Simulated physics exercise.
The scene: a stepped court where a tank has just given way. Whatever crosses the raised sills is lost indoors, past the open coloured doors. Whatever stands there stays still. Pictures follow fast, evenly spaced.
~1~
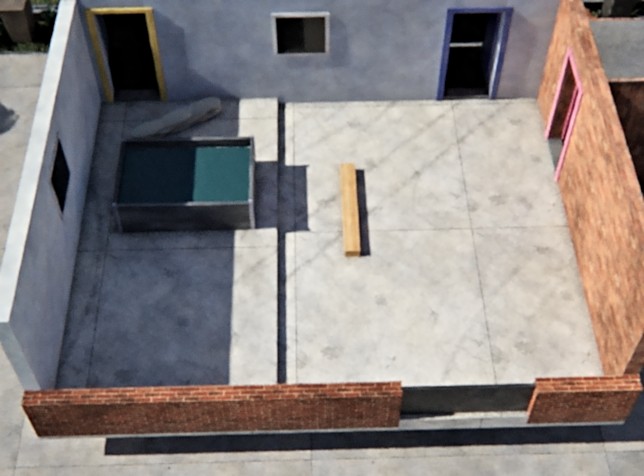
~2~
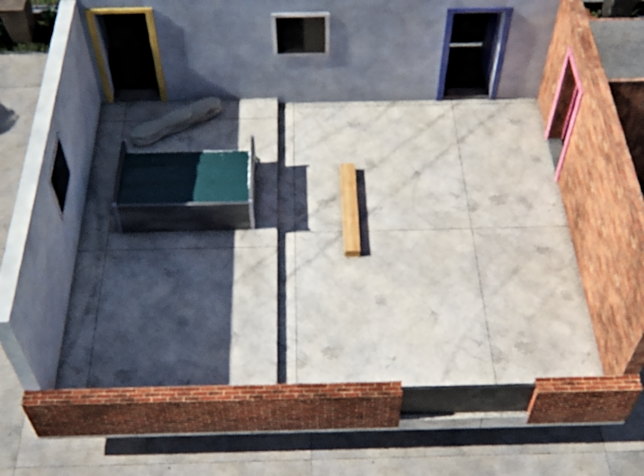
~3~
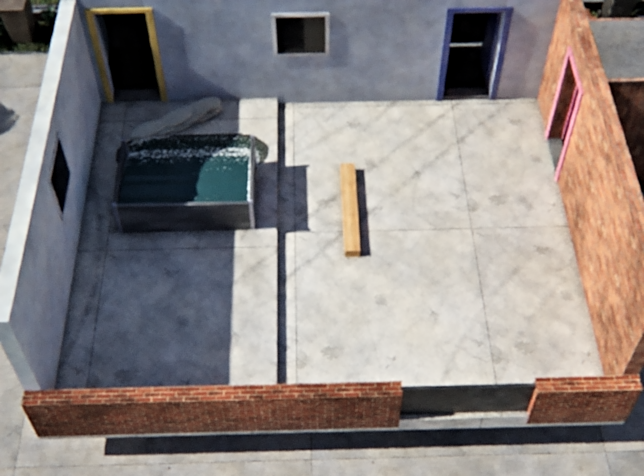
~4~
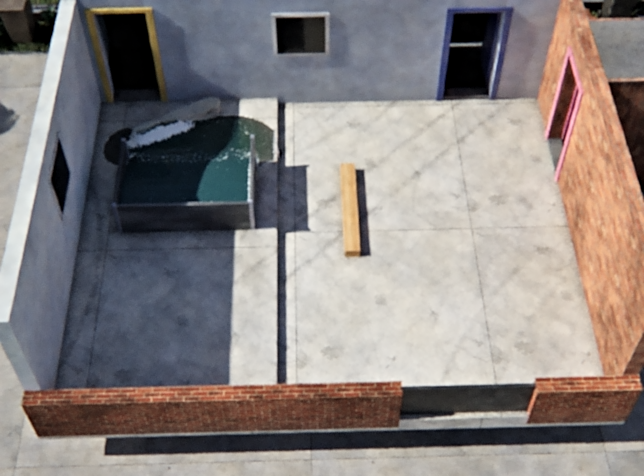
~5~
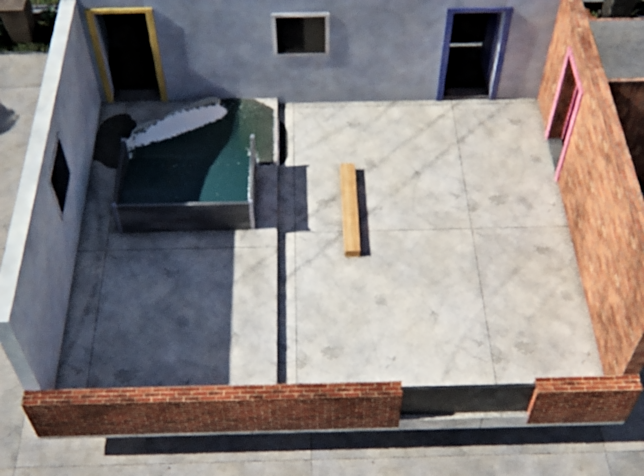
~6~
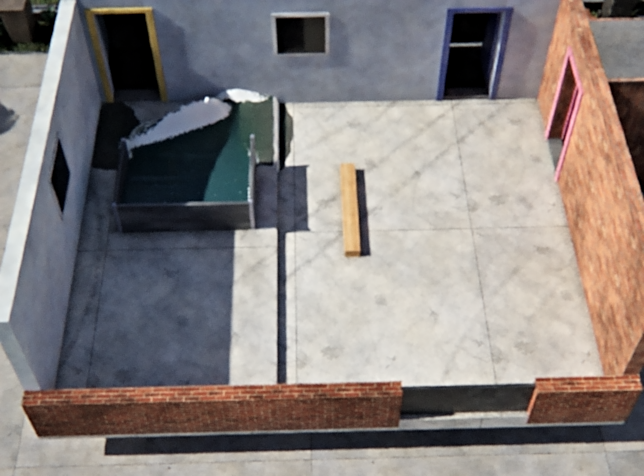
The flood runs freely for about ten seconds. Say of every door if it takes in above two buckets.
As I see it, I expect the pink door to go past two buckets; I expect the blue door to stop at two buckets or less; I expect the yellow door to go past two buckets.
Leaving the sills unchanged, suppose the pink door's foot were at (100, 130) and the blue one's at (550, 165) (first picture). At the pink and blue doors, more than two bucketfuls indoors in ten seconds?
Pink door: Over the limit; blue door: Over the limit.
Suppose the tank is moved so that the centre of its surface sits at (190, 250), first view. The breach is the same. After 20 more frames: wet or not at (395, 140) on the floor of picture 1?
Outcome at that point: Waterlogged.
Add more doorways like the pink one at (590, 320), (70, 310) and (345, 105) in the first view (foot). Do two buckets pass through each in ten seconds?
First ends up below, second ends up below, third ends up above.
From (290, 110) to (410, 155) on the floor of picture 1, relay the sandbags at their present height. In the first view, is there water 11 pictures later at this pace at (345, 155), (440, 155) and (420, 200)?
In the order asked: Swamped, untouched, untouched.
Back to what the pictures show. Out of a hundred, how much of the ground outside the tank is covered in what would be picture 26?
Estimated share: Around 35 %.
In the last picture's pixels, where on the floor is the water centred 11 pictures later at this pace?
The water centres close to (225, 148).
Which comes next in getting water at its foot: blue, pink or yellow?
Answer: The one in yellow.
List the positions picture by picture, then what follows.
The open tank at (186, 174) is whole and still, in the first frame.
Water pours out on the open tank's far side and has run to a hidden place, in the second frame.
The front is at (120, 156), out from the gap on the open tank's far side, in the third frame.
The front is at (116, 136), out from the gap on the open tank's far side, in the fourth frame.
Water pours out on the open tank's far side and has run to (109, 123), in the fifth frame.
Water pours out on the open tank's far side and has run to (101, 109), in the sixth frame.
A moment on, water covers 15 % of the floor; the pink door not reached, the blue door not reached, the yellow door wet at the sill, nothing in.
Next, water covers 20 % of the floor; the pink door not reached, the blue door wet at the sill, nothing in, the yellow door over two buckets in.
Then, water covers 35 % of the floor; the pink door over two buckets in, the blue door wet at the sill, nothing in, the yellow door over two buckets in.
Later, water covers 50 % of the floor; the pink door far over two buckets in, the blue door wet at the sill, nothing in, the yellow door far over two buckets in.
In the end, water covers 75 % of the floor; the pink door far over two buckets in, the blue door wet at the sill, nothing in, the yellow door far over two buckets in.
